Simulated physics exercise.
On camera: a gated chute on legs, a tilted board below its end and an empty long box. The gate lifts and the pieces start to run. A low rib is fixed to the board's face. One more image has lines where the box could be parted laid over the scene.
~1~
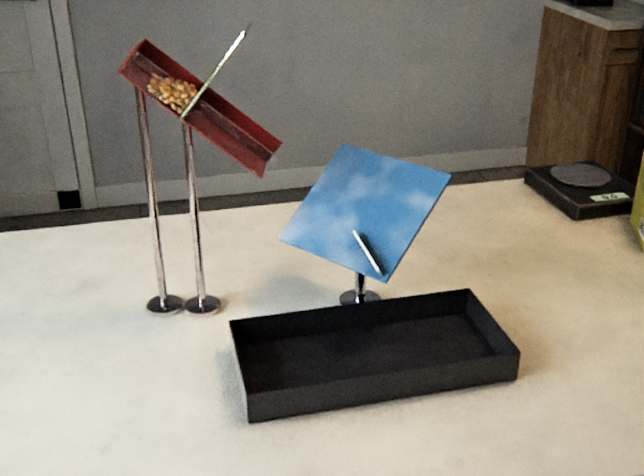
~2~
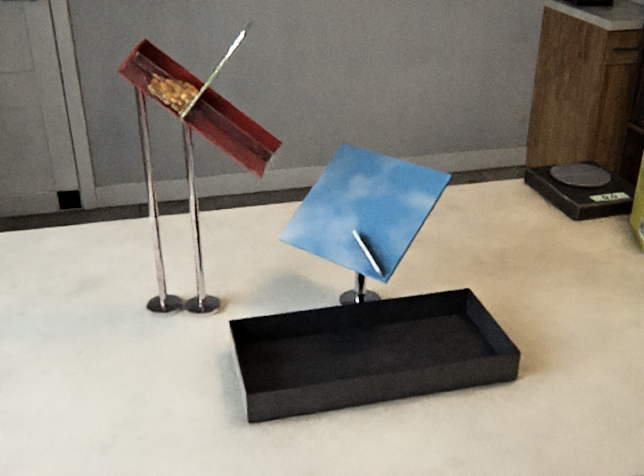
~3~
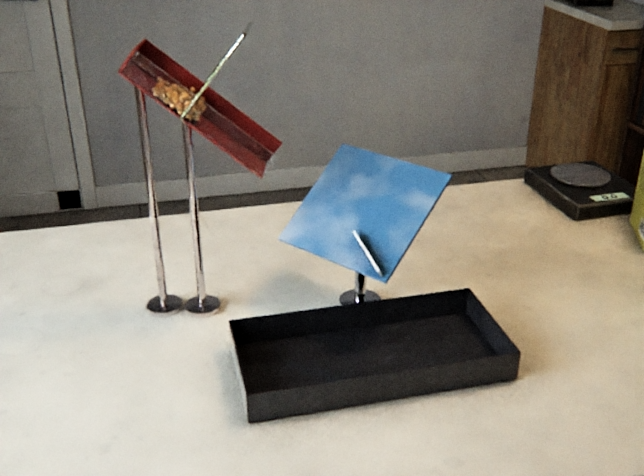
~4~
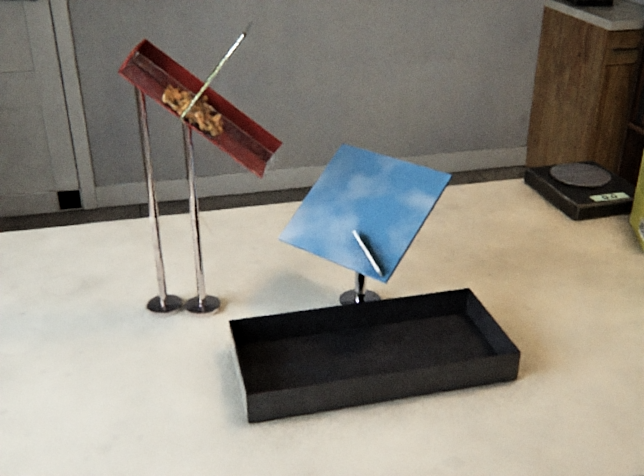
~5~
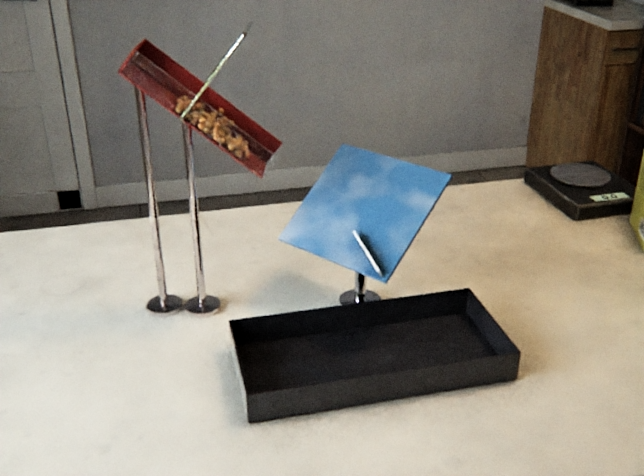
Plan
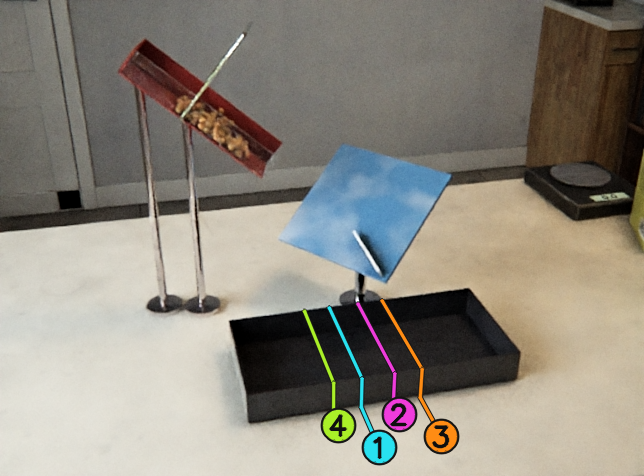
Small round wooden beads bunched behind a thin gate in a raised red chute started to run, sliding down the slope to the right, above a tilted blue board and an empty black box.
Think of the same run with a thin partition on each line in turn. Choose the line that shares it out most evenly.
Choose 1.
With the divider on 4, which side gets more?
Right.
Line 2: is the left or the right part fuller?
The left side.
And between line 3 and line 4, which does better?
Here it is line 4.
On the marked copy, line 1 crosses the front rim at (361, 377); line 2 crosses the front rim at (394, 372); line 3 crosses the front rim at (421, 368); line 4 crosses the front rim at (333, 382).
With 1, of what is caught, roughly half on the left of the divider, roughly half on the right.
With 2, of what is caught, the larger part on the left of the divider, about a tenth on the right.
With 3, of what is caught, almost all on the left of the divider, just a few on the right.
With 4, of what is caught, roughly a quarter on the left of the divider, the larger part on the right.
